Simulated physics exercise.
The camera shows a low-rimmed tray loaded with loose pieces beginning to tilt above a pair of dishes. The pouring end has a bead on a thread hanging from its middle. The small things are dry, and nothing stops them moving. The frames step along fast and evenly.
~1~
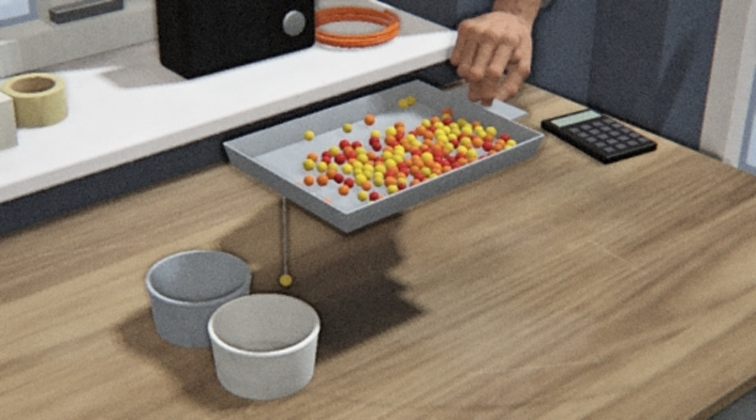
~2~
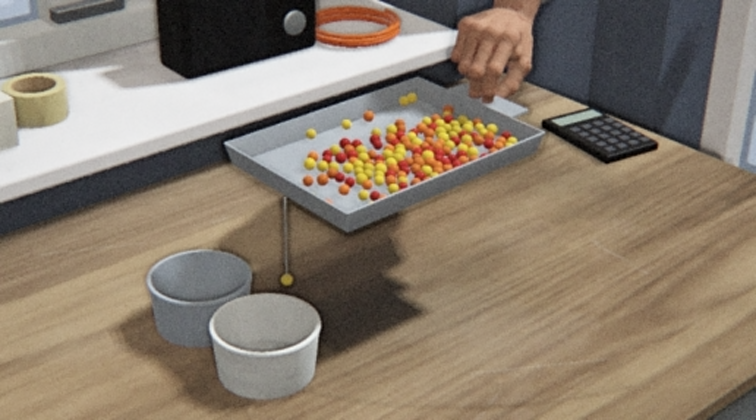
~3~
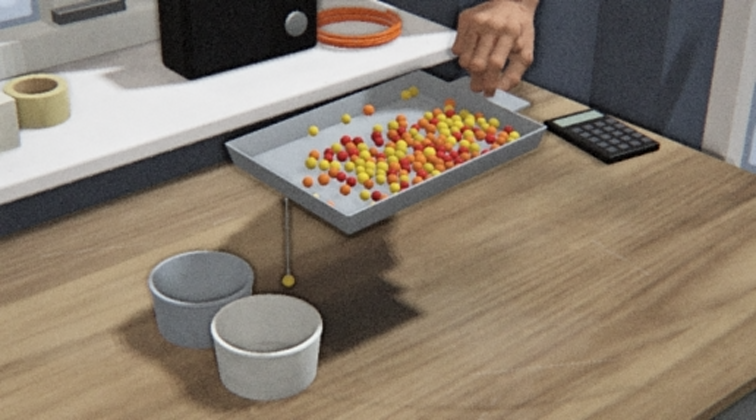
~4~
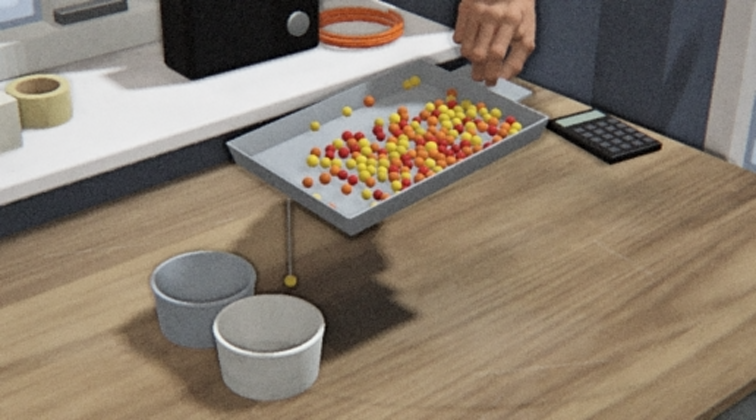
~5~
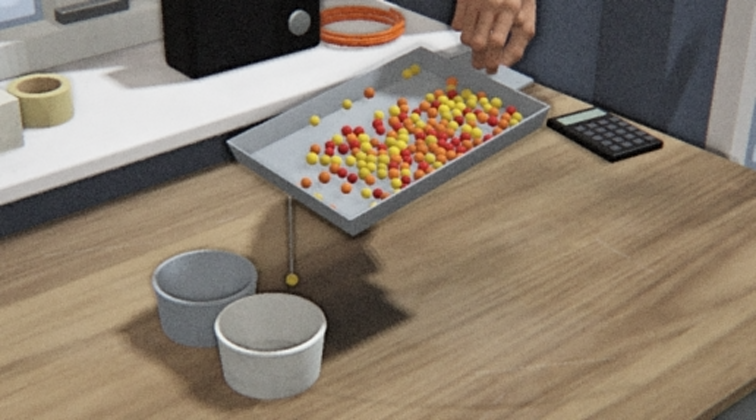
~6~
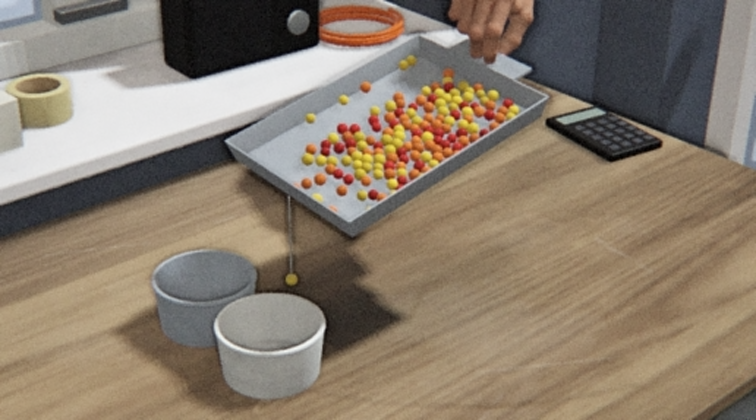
A hand raises the far end of a tray of colorful beads above two dishes.
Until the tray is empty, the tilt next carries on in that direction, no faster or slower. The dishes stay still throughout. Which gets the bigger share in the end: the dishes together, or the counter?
A lesser share is caught.
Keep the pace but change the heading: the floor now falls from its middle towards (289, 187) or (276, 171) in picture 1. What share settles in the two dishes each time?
Around 90 percent for the first aim and around 100 percent for the second.
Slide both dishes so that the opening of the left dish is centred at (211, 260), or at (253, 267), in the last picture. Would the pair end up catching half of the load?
Result, first setup: A minority share; second setup: A minority share.
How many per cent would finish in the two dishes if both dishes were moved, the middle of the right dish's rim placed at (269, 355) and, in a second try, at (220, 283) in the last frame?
You'd get 50 in a hundred the first time and 0 in a hundred the second.
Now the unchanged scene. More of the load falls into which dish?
So the winner turns out to be the right-side one.
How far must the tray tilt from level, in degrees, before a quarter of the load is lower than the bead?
Approx. reading: About 75°.
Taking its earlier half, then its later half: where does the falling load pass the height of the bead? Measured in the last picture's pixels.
Initially about (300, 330); subsequently about (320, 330).
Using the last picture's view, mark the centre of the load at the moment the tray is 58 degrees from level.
The middle of the pieces shows up near (336, 173).
Soon after the last picture, tray tipped steeply; nearly all on the tray; a stray few in the right dish; a stray few outside both; a stray few in the air.
A little later, tray tipped right over; a stray few on the tray; about a third in the right dish; about two thirds outside both; a stray few in the air.
Later still, tray tipped past a quarter turn; about a third in the right dish; about two thirds outside both.
By the end, tray tipped past a quarter turn; about a third in the right dish; none in the left dish; about two thirds outside both.
